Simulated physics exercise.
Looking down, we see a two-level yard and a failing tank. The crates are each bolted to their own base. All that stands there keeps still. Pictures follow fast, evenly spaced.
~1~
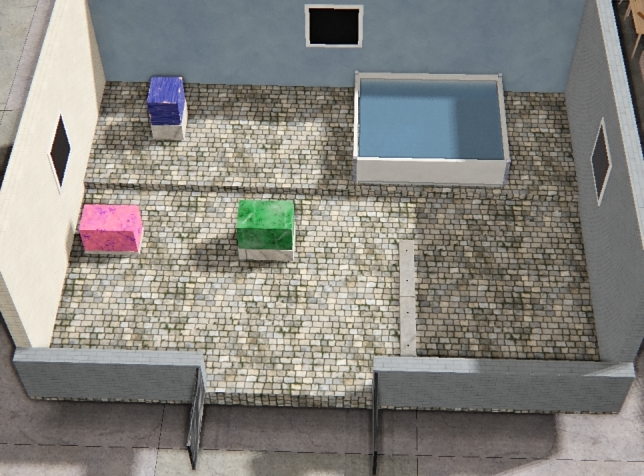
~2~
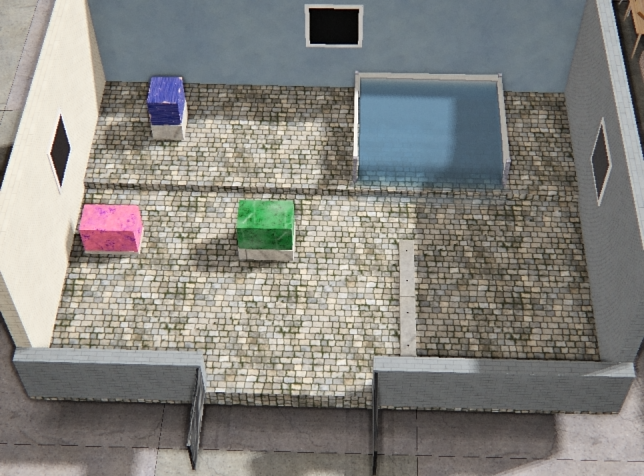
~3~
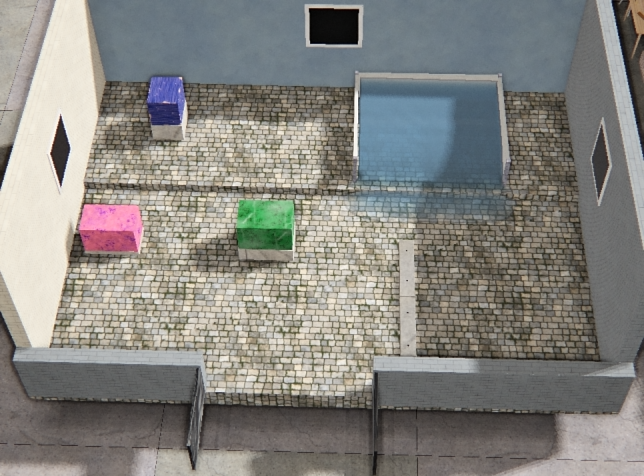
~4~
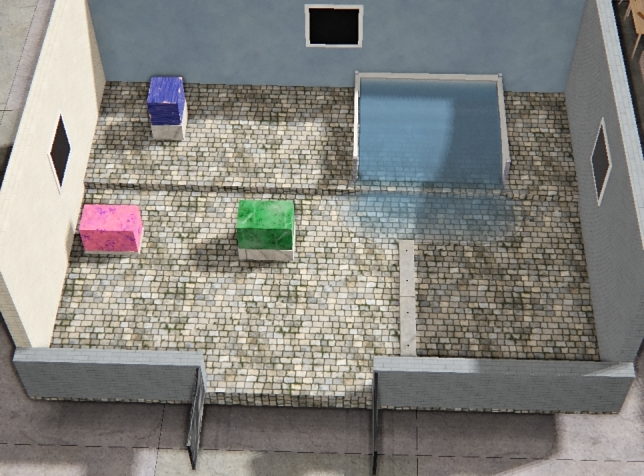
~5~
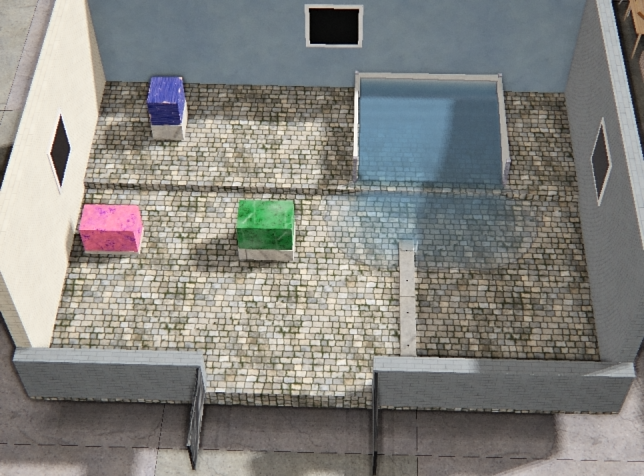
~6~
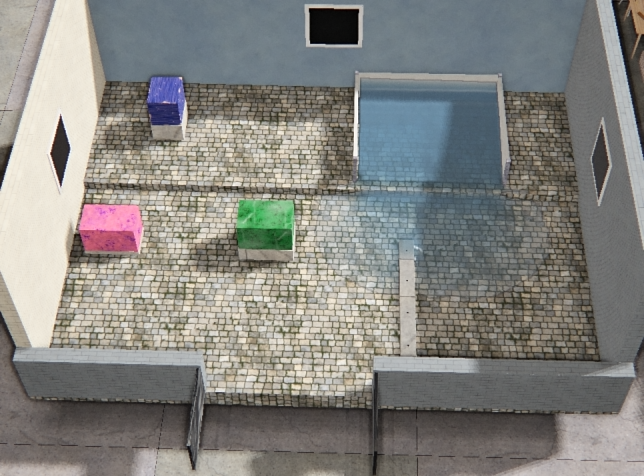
At the start, a water tank stands whole and still at the back right of a walled, stone-paved yard with blue, pink and green blocks. Its front side gives way and water pours out, then spreads forward over the paving in a widening, thinning sheet around the end of a low strip.
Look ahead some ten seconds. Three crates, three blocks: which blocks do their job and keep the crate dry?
The pink crate is going to stay clear of the water; the green crate is going to stay clear of the water; the blue crate is going to stay clear of the water.
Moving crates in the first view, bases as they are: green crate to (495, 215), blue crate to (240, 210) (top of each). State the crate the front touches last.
Pink crate.
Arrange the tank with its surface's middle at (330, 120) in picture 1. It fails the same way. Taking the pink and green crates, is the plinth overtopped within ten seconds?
Result - pink crate gets flooded, green crate gets flooded.
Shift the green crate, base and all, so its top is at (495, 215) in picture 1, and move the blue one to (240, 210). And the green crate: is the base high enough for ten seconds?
The green crate simply gets reached.
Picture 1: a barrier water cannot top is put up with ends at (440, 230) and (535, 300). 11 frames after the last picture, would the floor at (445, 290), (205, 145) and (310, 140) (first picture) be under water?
Taking the three spots in order: Soaked, spared, spared.
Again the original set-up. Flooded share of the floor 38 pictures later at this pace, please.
That's roughly 50 per cent.
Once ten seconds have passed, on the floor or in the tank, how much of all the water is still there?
72 % or so.
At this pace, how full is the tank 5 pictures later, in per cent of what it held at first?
I make it 56 per cent.
A moment on, water covers 35 % of the floor; the pink crate not reached, the green crate water round its plinth, the blue crate not reached.
Next, water covers 40 % of the floor; the pink crate not reached, the green crate water round its plinth, the blue crate not reached.
Then, water covers 40 % of the floor; the pink crate not reached, the green crate water round its plinth, the blue crate not reached.
Later, water covers 50 % of the floor; the pink crate not reached, the green crate water round its plinth, the blue crate not reached.
In the end, water covers 65 % of the floor; the pink crate stayed above the water, the green crate stayed above the water, the blue crate stayed above the water.
